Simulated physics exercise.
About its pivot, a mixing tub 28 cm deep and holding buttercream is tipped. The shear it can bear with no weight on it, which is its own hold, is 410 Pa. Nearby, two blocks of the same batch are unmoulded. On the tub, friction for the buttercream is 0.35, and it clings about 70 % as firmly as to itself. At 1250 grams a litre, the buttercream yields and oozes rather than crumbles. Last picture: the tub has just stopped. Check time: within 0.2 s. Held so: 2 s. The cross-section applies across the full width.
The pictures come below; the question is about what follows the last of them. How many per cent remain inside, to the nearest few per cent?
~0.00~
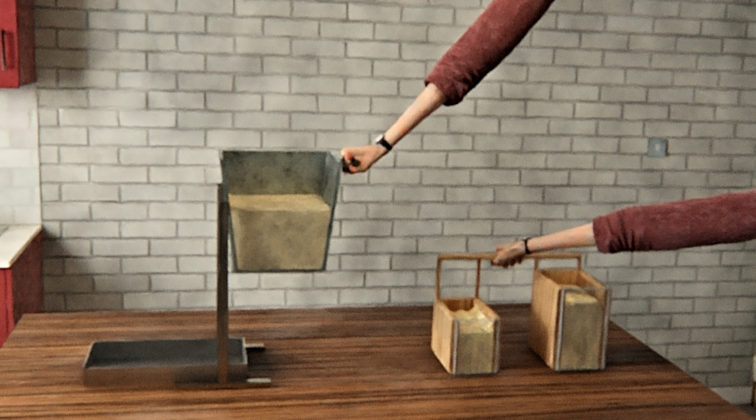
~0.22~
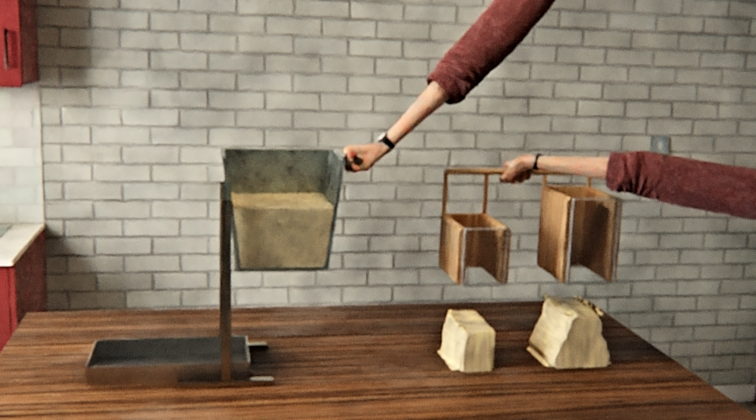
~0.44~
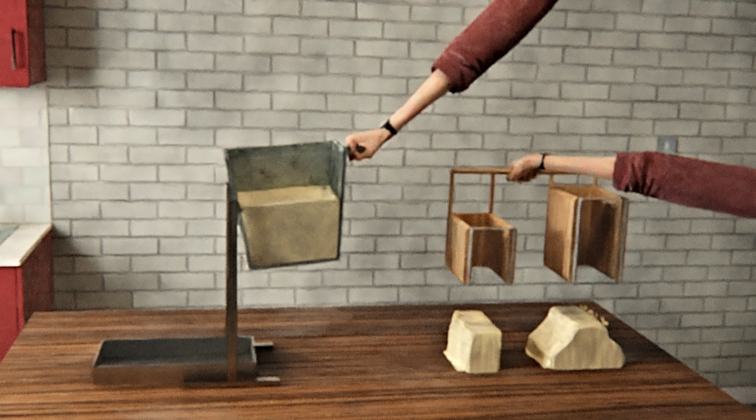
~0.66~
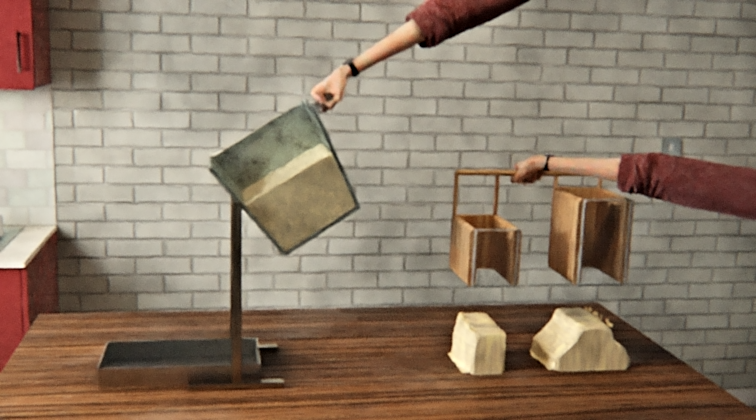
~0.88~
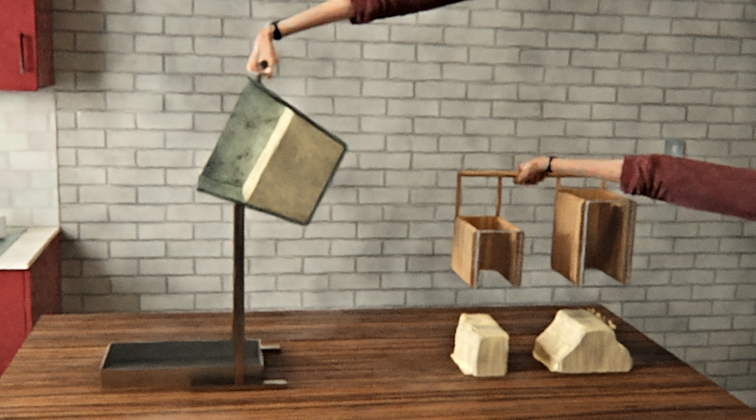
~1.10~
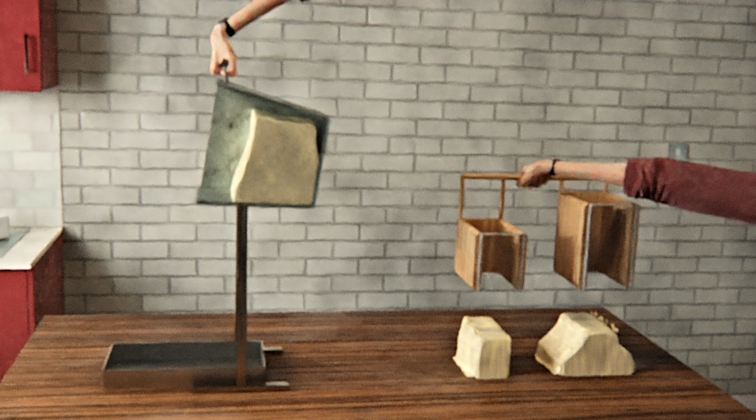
Roughly 87 per cent remains inside.
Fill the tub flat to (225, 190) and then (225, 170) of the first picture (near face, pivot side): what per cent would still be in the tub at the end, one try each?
In that order: 65 %, 50 %.
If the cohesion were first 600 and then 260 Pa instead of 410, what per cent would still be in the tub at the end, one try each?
Respectively, close to 100 % and close to 65 %.
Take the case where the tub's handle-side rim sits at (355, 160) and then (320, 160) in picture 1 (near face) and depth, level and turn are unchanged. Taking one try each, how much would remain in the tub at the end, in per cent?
First try 65 per cent, second try 100 per cent.
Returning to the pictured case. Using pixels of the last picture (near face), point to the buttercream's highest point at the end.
Looking at the last picture, I'd put it at about (270, 151).
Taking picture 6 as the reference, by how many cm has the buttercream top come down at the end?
About 8 cm.
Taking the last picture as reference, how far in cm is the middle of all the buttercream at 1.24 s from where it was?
Something like 4 cm, I'd say.
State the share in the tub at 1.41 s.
Around 95 percent stays in the tub.
By 1.24 s, the tub is at 81 degrees and holds 100 %.
By 1.41 s, the tub is at 81 degrees and holds 94 %.
By 1.58 s, the tub is at 81 degrees and holds 89 %.
By 1.75 s, the tub is at 81 degrees and holds 87 %.
By 3.10 s, at the end, the tub is at 81 degrees and holds 87 %.
